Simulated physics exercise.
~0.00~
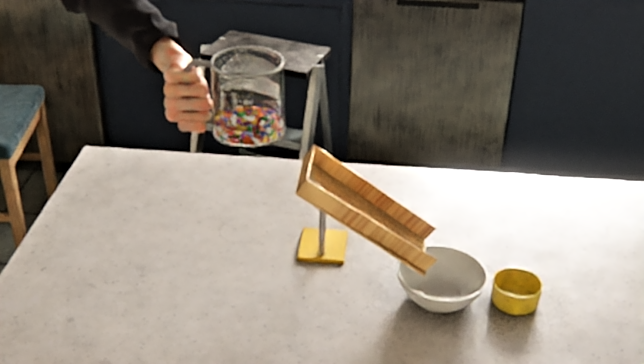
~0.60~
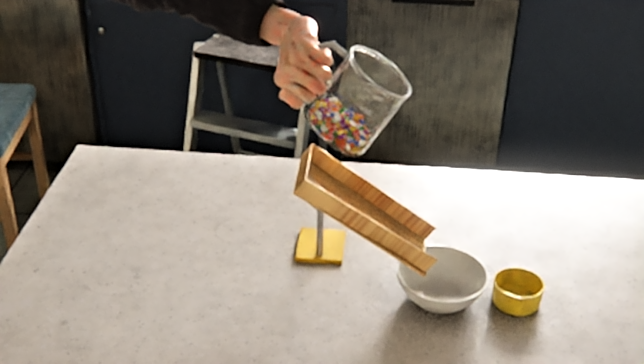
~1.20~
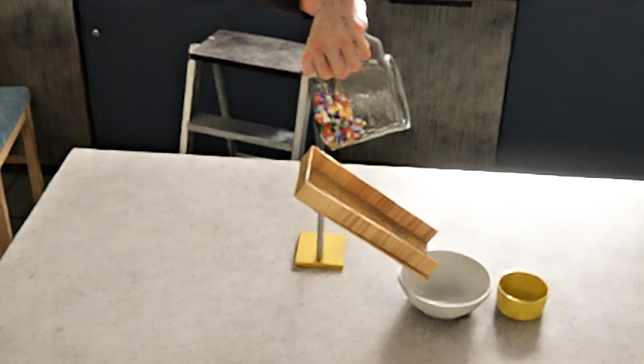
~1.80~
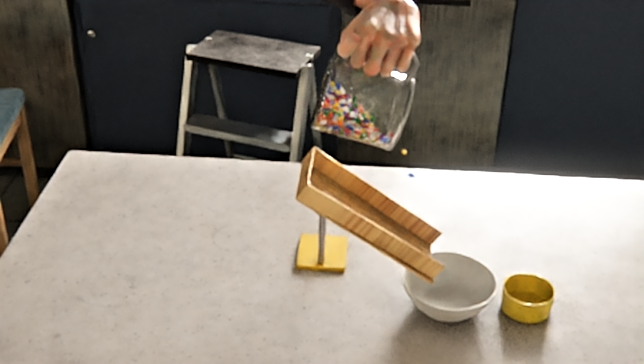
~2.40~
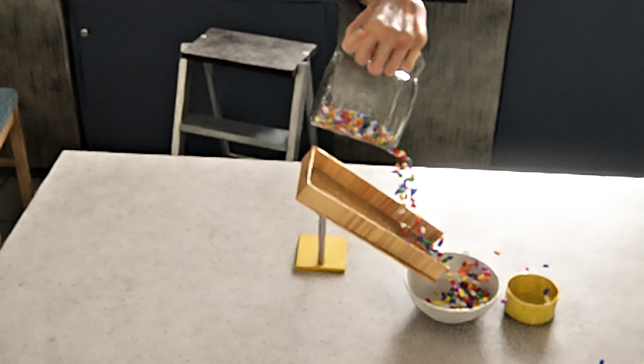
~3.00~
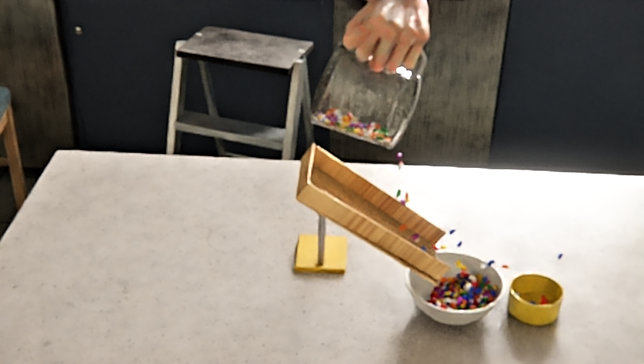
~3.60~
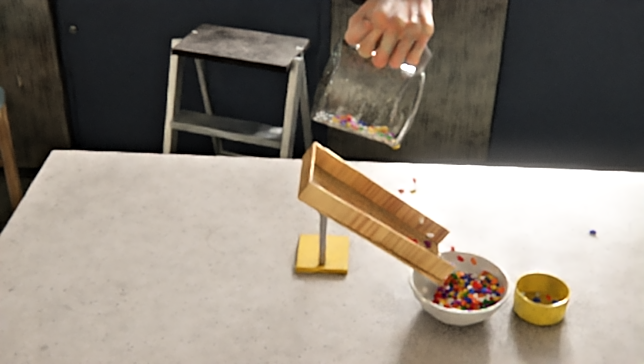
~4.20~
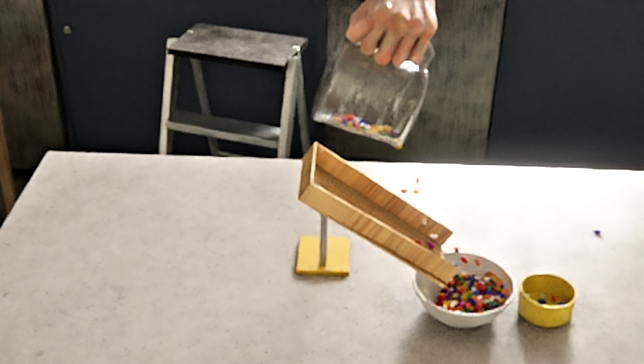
Hand carrying a clear jug rightward, tipping colourful jelly beans down a wooden chute into a white bowl, some scattering beyond.
